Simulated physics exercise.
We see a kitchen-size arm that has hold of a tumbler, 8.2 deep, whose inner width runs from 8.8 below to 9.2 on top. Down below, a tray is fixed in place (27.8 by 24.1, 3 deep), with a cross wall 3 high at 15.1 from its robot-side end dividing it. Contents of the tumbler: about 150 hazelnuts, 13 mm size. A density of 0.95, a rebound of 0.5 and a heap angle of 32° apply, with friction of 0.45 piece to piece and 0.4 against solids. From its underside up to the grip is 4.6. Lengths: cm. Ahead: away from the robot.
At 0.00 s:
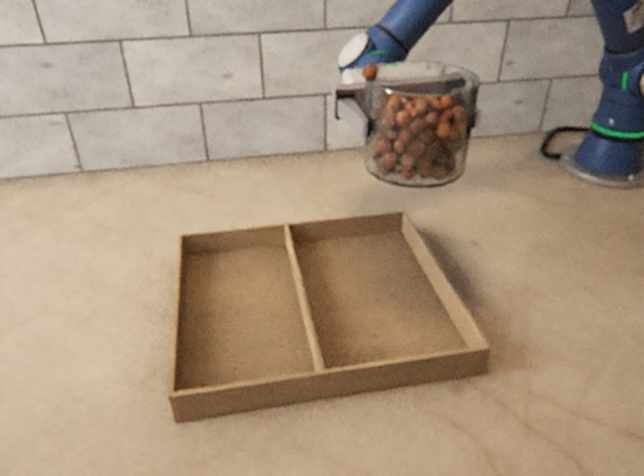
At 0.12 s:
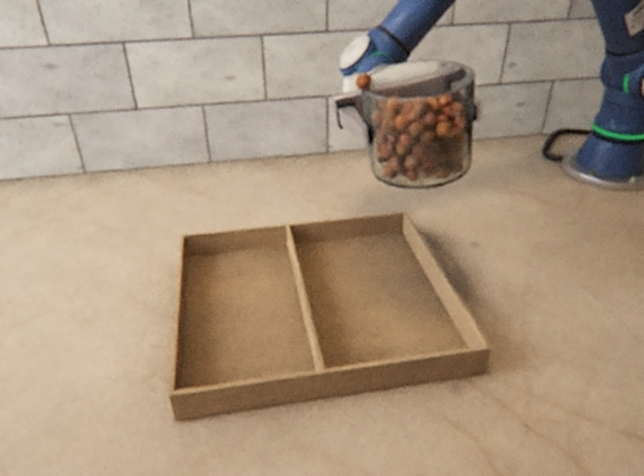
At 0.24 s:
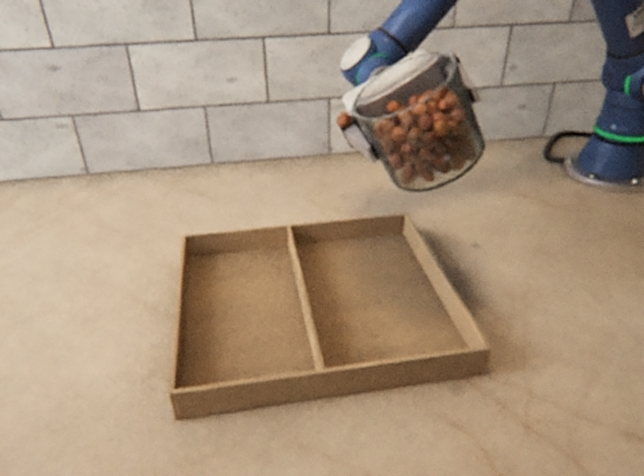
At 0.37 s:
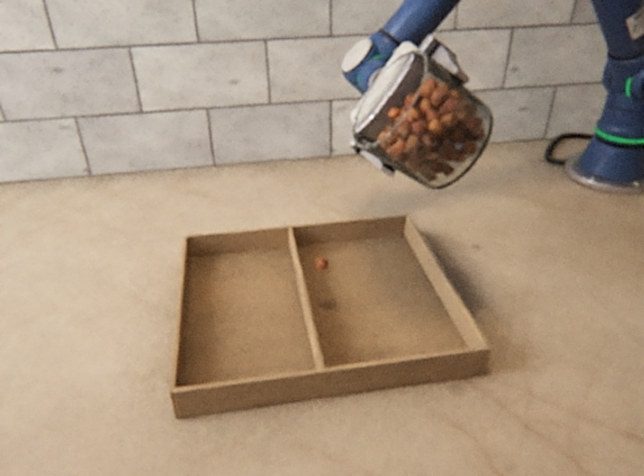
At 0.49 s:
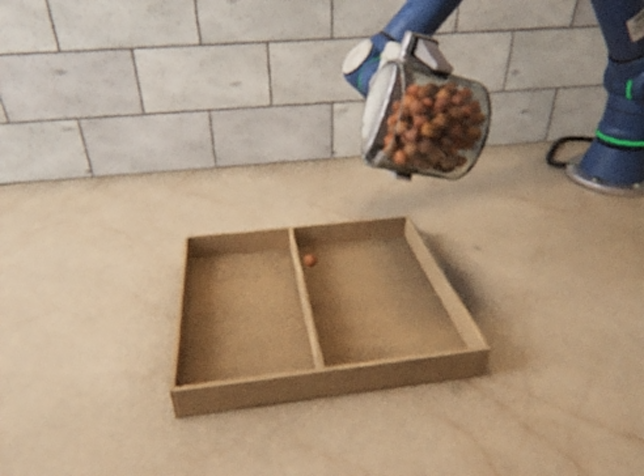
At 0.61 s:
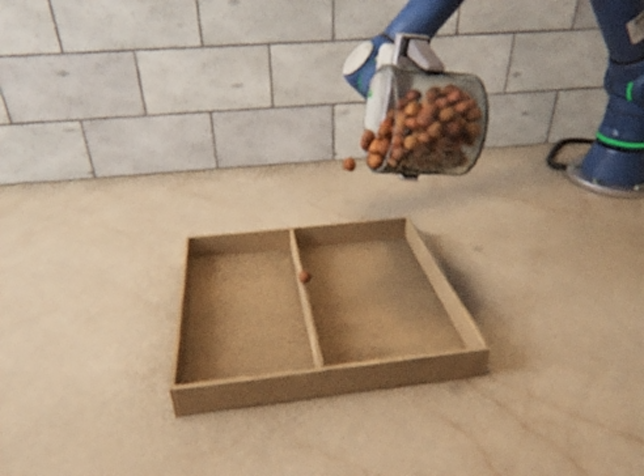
A blue robot arm holds a clear tumbler of hazelnuts above a shallow, divided wooden tray and steadily tips it to the left. One nut drops into the tray's right-hand section and rolls to the divider, while the rest shift towards the rim and another leaves the tumbler.
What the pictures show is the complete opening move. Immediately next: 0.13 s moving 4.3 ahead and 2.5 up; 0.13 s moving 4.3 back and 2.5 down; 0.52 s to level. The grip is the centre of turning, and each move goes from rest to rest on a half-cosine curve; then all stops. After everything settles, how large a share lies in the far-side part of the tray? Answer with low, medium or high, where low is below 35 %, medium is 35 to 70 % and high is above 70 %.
Medium.
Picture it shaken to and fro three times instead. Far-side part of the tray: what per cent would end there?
Estimate for that case: 55 %.
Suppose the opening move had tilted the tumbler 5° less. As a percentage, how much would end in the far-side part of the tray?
I'd put it close to 40 per cent.
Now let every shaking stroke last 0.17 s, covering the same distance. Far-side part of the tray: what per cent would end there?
Estimate: Near 25 per cent.
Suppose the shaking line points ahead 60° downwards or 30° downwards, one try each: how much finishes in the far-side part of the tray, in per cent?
5 and 20 %.
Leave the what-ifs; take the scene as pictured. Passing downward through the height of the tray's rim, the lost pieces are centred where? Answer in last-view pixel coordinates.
Their middle sits near (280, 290).
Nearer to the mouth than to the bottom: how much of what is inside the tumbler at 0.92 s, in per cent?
Near 75 %.
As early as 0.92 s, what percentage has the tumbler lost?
About 75 per cent.
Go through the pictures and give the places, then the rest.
Tumbler middle at (418, 125), level; upper third of the load around (417, 117), from x 370 to 460, top at y 75; 149 in the tumbler, in the first picture.
Tumbler middle at (419, 125), tilted 8° forward; upper third of the load around (421, 118), from x 365 to 460, top at y 80, in the second picture.
Tumbler middle at (421, 125), tilted 28° forward; upper third of the load around (433, 116), from x 345 to 470, top at y 95; 148 in the tumbler, 1 in flight or on a rim, in the third picture.
Tumbler middle at (423, 124), tilted 54° forward; upper third of the load around (442, 108), from x 325 to 475, top at y 85; 148 in the tumbler, 1 in the robot-side part, in the fourth picture.
Tumbler middle at (424, 123), tilted 74° forward; upper third of the load around (442, 106), from x 310 to 475, top at y 90; 148 in the tumbler, 1 in the robot-side part, in the fifth picture.
Tumbler middle at (424, 123), tilted 82° forward; upper third of the load around (443, 111), from x 305 to 475, top at y 90; 147 in the tumbler, 1 in the robot-side part, 1 in flight or on a rim, in the sixth picture.
By 0.92 s, tilted 80° forward, highest piece 19 above the table; 34 in the tumbler, 32 in the far-side part, 7 in the robot-side part, 76 in flight or on a rim.
By 1.23 s, tilted 17° forward, highest piece 22 above the table; 70 in the far-side part, 45 in the robot-side part, 32 in the tumbler, 2 on the table or floor.
By 1.59 s, level, highest piece 19 above the table; 70 in the far-side part, 45 in the robot-side part, 32 in the tumbler, 2 on the table or floor.
By 2.64 s, level, highest piece 19 above the table; 70 in the far-side part, 45 in the robot-side part, 32 in the tumbler, 2 on the table or floor.
Final count, 70 in the far-side part, 45 in the robot-side part, 32 in the tumbler, 2 on the table or floor. That is 47 % in the far-side part of the tray.
